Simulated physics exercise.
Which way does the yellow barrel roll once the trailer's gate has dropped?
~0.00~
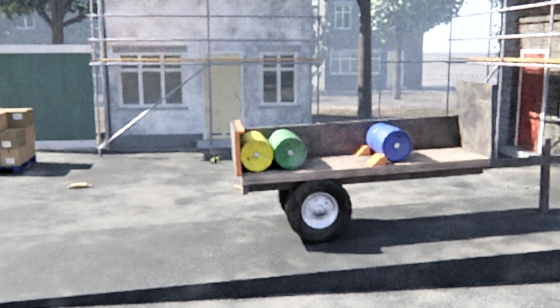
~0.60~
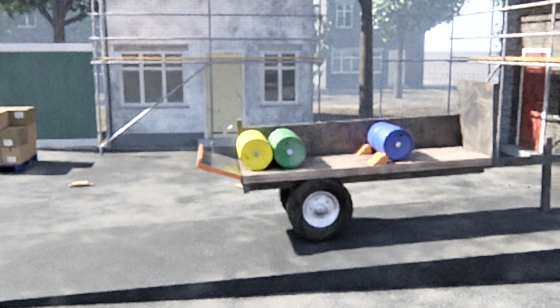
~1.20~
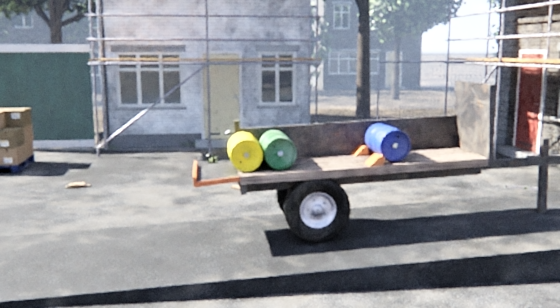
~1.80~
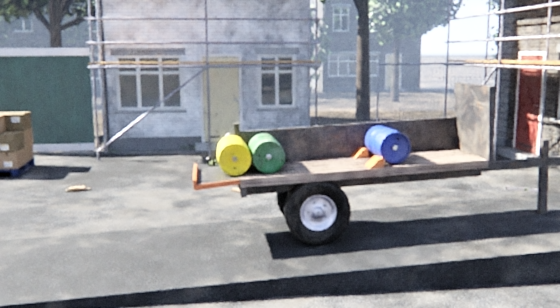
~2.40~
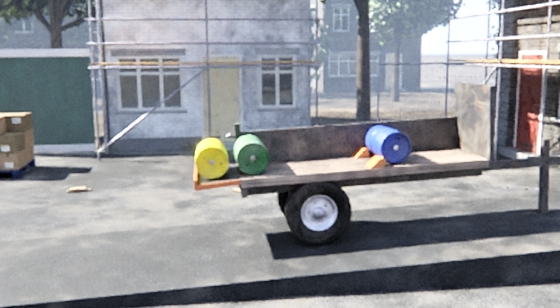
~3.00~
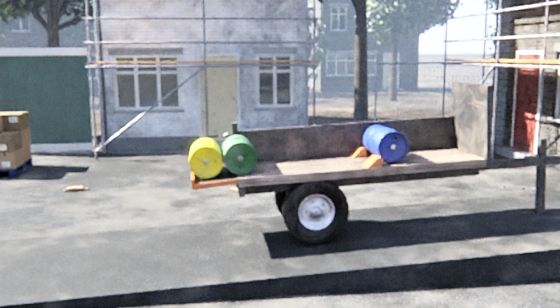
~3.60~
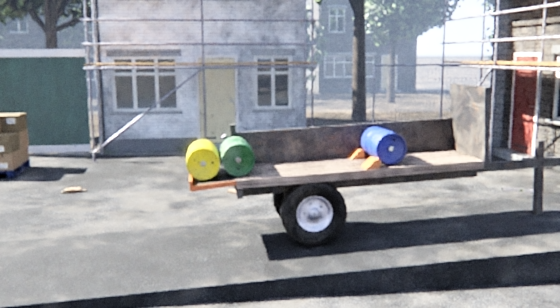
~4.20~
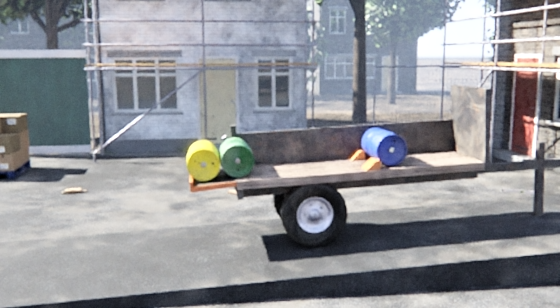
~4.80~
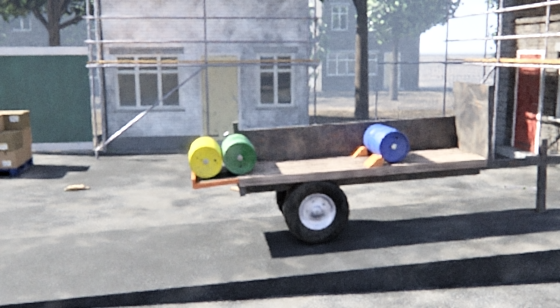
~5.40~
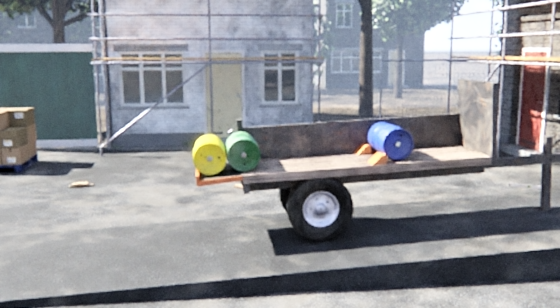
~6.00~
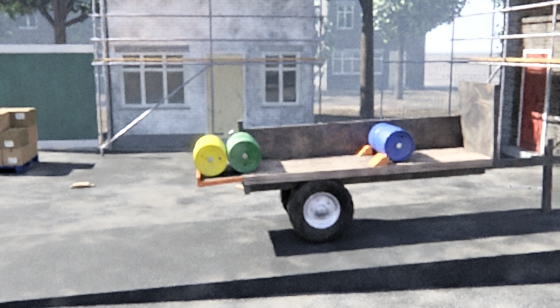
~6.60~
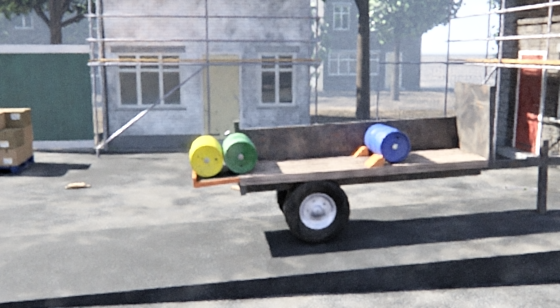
The yellow barrel rolls to the left, off the trailer bed and onto the lowered gate.
